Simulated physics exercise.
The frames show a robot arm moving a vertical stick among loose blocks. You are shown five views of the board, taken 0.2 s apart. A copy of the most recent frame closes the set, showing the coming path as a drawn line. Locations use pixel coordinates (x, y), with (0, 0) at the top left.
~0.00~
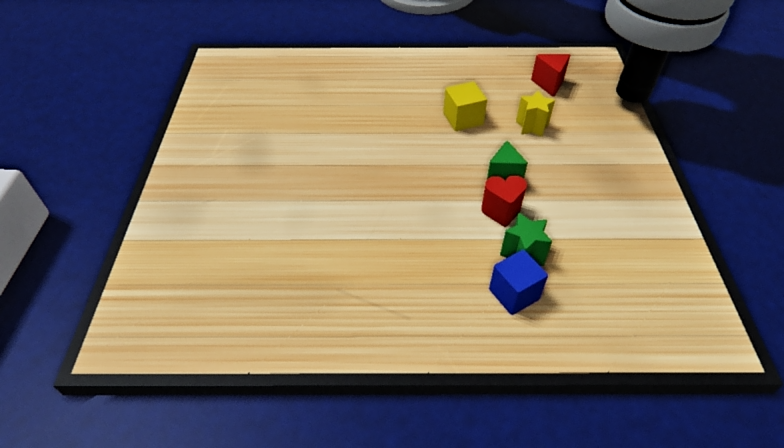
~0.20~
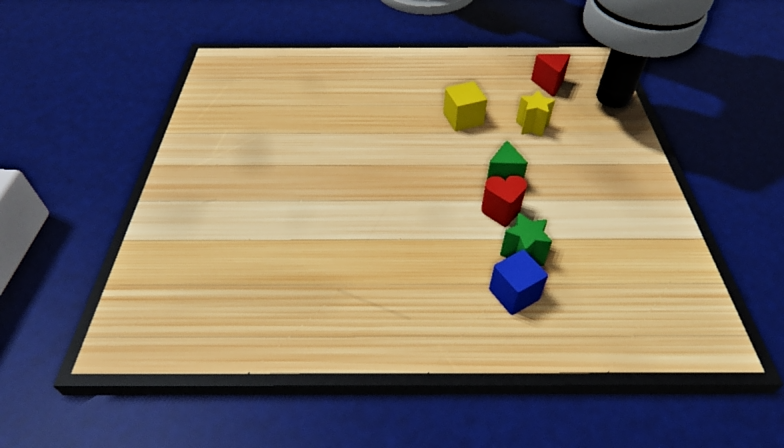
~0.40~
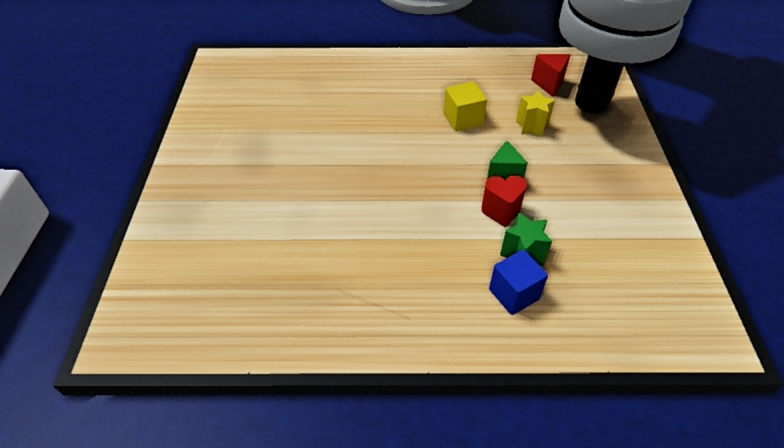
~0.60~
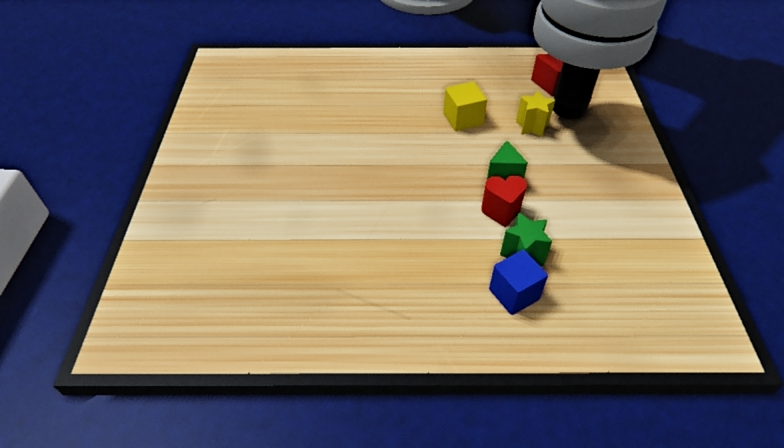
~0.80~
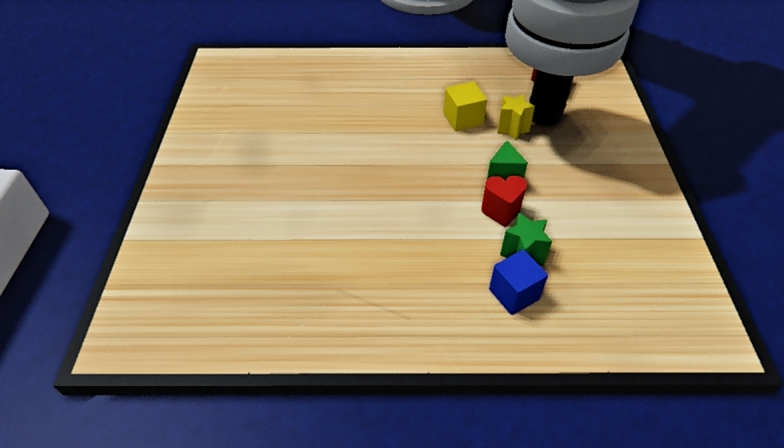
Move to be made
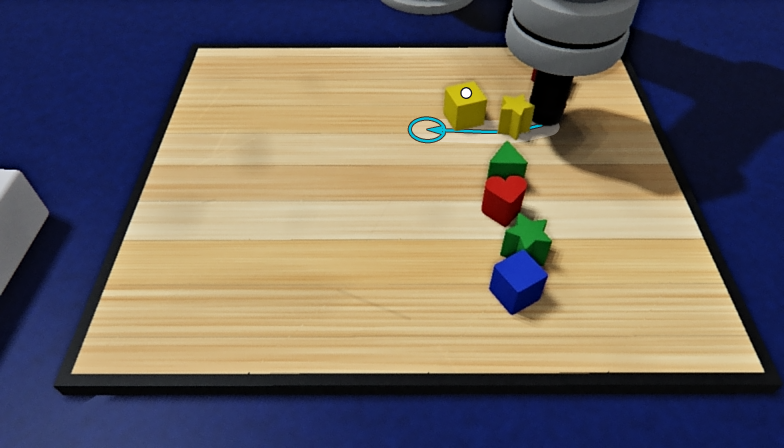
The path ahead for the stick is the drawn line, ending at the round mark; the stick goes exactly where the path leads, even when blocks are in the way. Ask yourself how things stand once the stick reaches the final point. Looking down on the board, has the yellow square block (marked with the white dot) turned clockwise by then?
Answer: Yes.
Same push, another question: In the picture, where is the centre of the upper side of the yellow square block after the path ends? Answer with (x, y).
By then it is at (419, 84).
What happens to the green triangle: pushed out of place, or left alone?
Answer: Unmoved.
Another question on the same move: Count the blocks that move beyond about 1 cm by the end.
Blocks displaced: 2.
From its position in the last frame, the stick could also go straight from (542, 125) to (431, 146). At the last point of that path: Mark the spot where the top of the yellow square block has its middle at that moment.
Put as a pixel place, it's (442, 93).
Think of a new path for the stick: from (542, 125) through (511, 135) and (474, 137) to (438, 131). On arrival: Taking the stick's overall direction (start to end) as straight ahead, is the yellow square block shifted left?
Short answer: No.
Path on the board, from (542, 125) by way of (486, 132) to (427, 130); the dot is on the yellow square block.
What follows on the original path. One third of the way, stick (507, 123); yellow square block (454, 91), turned 25° clockwise; yellow star block (481, 111).
Two thirds of the way, stick (467, 122); yellow square block (441, 92), turned 70° clockwise; yellow star block (445, 116).
At the end, stick (428, 121); yellow square block (419, 84), turned 100° clockwise; green triangle in place; yellow star block (415, 121), turned 40° anticlockwise.
